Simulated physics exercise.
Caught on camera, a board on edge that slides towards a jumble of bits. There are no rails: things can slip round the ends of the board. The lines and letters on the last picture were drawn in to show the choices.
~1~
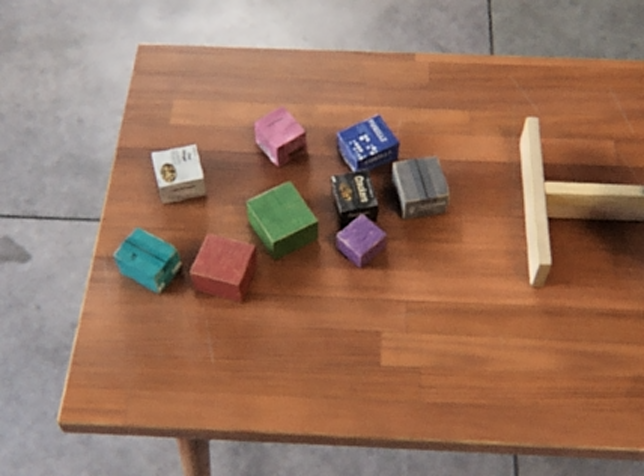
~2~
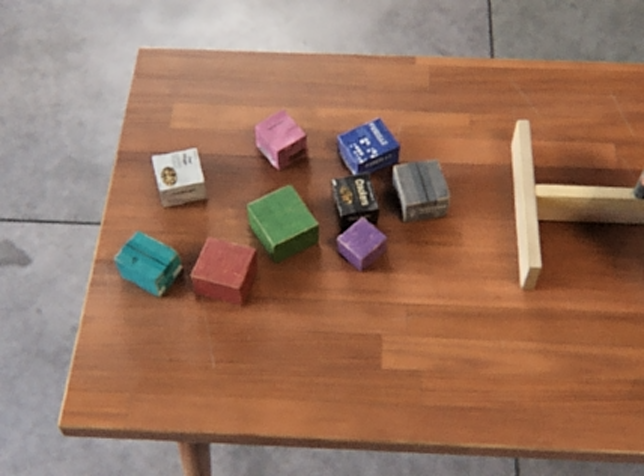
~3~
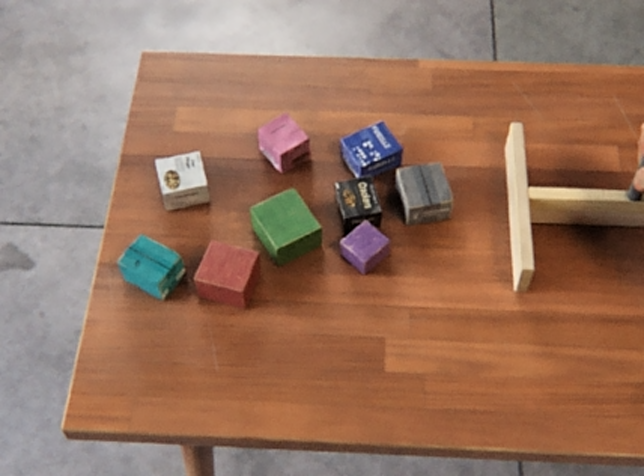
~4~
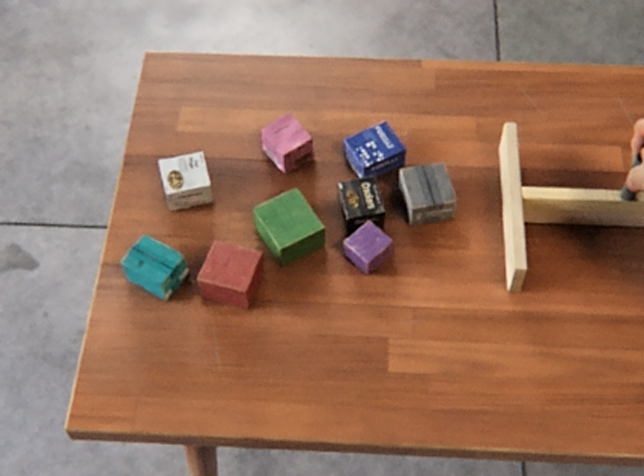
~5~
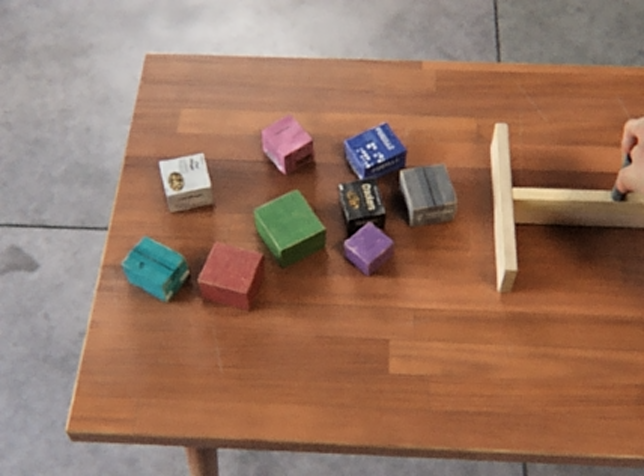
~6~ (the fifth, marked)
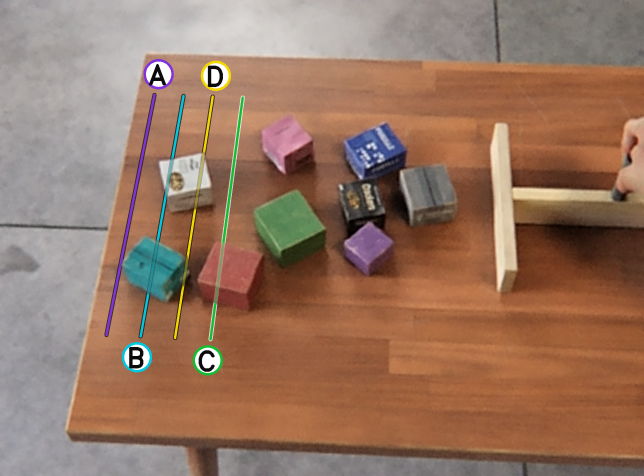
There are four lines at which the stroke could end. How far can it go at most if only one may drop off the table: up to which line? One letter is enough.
No farther than D.
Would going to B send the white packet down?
Yes.
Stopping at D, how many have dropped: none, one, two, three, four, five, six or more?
In all, one.
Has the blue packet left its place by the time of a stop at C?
Yes.
On the copy, A at (132, 205); B at (164, 206); C at (228, 208); D at (195, 207).
On D. First, board (394, 189); blue packet (361, 148); green block (276, 232).
Then, board (283, 185); white packet (173, 180); pink packet (216, 134).
Finally, board (196, 182); white packet over the edge; pink packet (136, 132); one fallen.
By contrast, A drops six; B drops four; C is within the limit but short.
